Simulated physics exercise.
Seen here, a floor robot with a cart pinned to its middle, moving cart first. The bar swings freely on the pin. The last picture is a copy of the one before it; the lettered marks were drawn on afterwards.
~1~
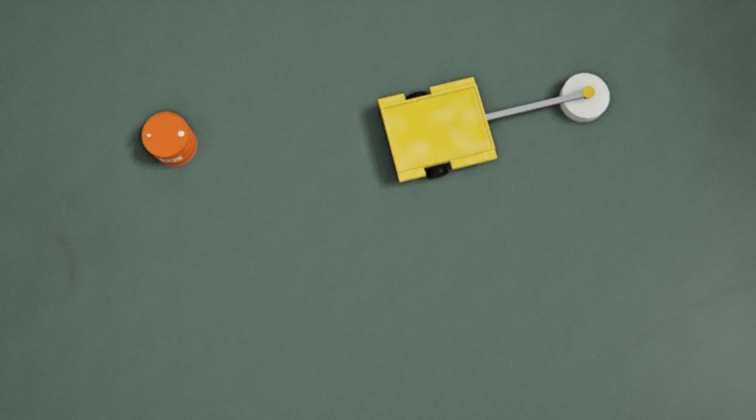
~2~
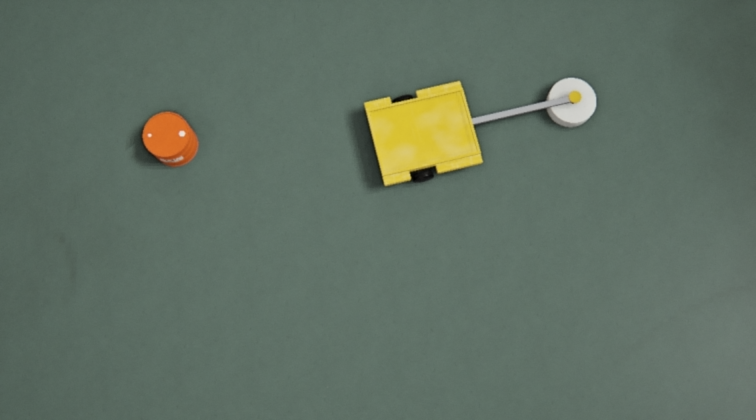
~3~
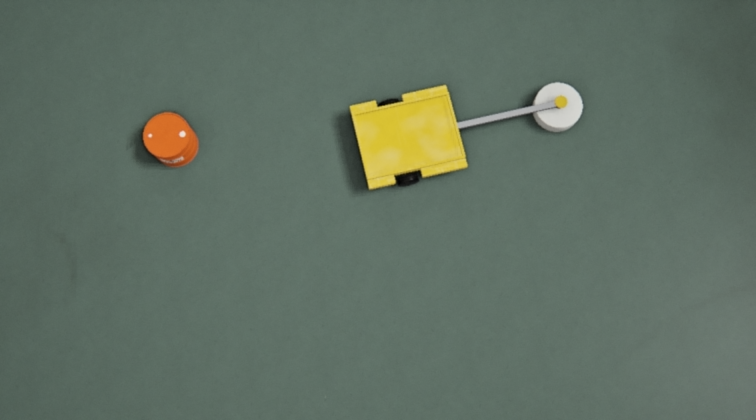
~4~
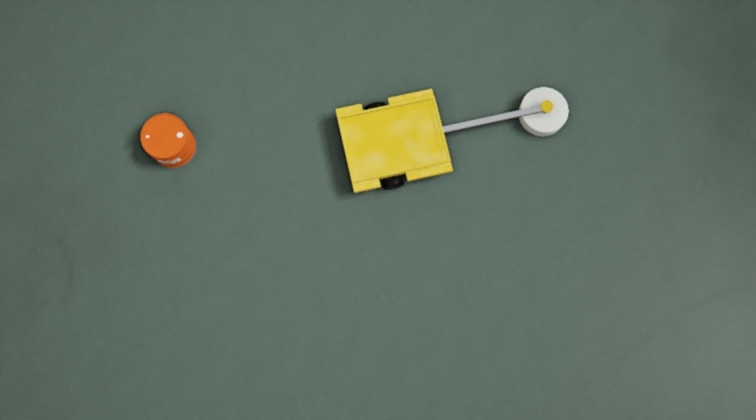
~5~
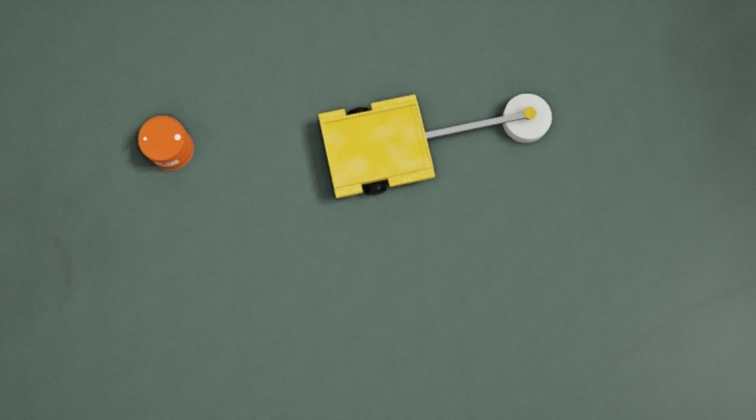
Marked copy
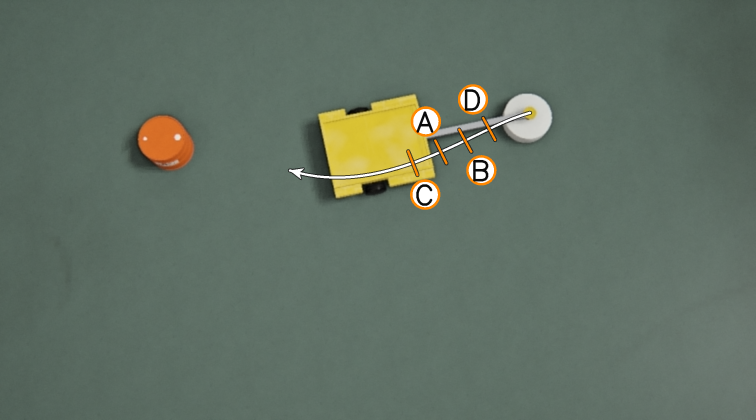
A plain grey-green floor is seen from directly above, with softly darkened edges. An orange tub stands at the upper left, while near the upper centre a yellow cart with dark wheels is joined by a thin grey bar to a round white robot on its right. The cart and robot move steadily left and slightly downward together, cart first, while the tub barely shifts and the camera stays still.
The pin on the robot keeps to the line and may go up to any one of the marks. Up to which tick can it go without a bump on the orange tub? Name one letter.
It can go as far as C.
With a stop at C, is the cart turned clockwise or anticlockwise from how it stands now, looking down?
For that mark, clockwise.
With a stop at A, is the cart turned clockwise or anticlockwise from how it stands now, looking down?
For that mark, clockwise.
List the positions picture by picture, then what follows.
The first picture shows robot (585, 96); yellow cart (437, 128); orange tub (175, 145).
The second picture shows robot (572, 101); yellow cart (423, 132); orange tub (176, 145).
The third picture shows robot (558, 106); yellow cart (408, 136); orange tub (176, 146).
The fourth picture shows robot (544, 111); yellow cart (394, 140); orange tub (173, 146).
The fifth picture shows robot (527, 117); yellow cart (376, 145); orange tub (171, 149).
On the marked copy, A at (441, 152); B at (465, 141); C at (413, 163); D at (489, 129); the route from (530, 113) via (416, 162) to (290, 170).
Following C. Soon after the start, robot (487, 133), cart (332, 154).
Later, robot (448, 152), cart (290, 159).
In the end, robot (412, 167), cart (253, 161); nothing has been touched.
As for the rest, A is safe but short; B is safe but short; D is safe but short.
